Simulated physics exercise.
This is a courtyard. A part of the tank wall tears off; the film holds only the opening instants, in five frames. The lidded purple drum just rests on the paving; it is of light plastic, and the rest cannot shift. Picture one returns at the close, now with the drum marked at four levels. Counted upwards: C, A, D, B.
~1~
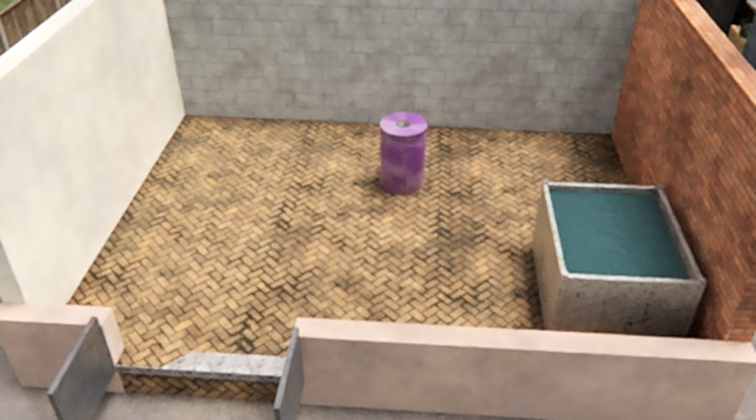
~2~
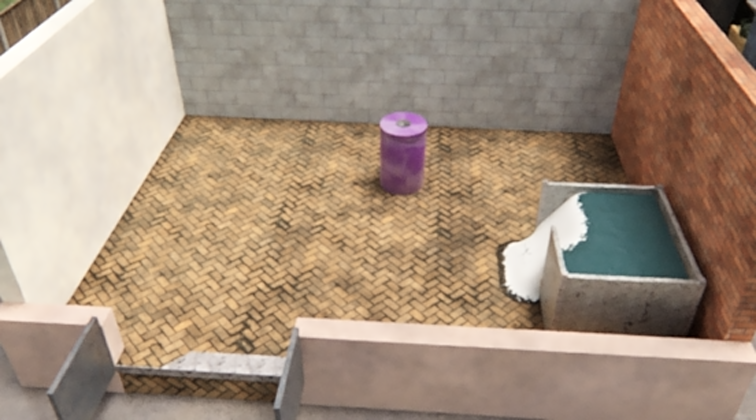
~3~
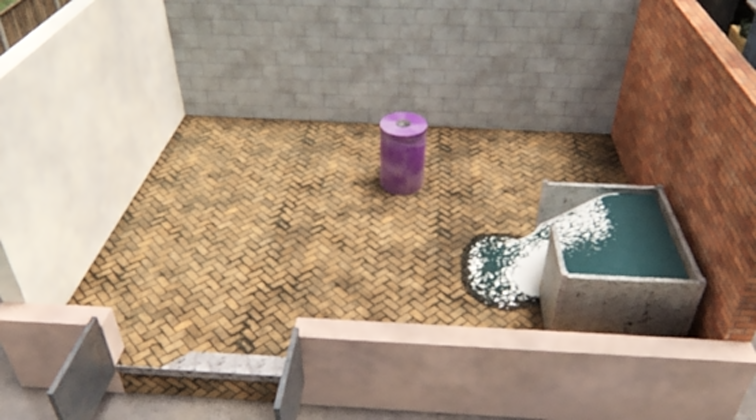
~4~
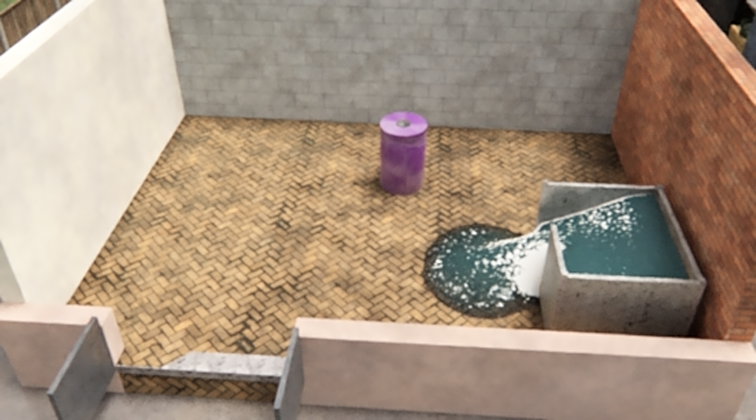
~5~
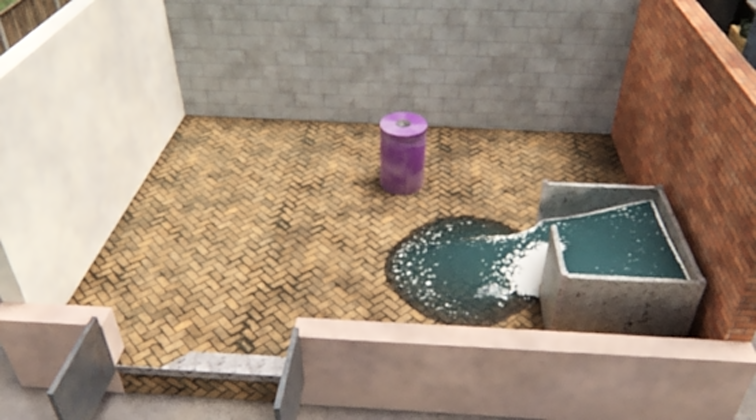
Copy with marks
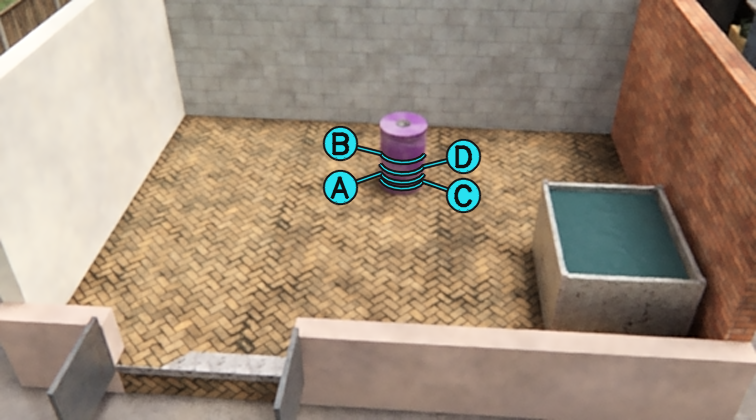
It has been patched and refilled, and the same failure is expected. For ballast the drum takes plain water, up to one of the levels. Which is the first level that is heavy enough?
The limit is A.
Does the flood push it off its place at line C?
Yes, that goes wrong.
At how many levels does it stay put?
Three.
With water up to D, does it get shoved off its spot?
No.
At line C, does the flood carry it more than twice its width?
No, it does not.
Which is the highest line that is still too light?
Line C.
On the marked copy, A at (401, 182); B at (401, 162); C at (401, 188); D at (401, 173); from the bottom up C, A, D, B.
Choosing A, it shifts by a finger or two and stays.
Choosing B, it does not move.
Choosing C, it is pushed about its own width away.
Choosing D, it does not move.
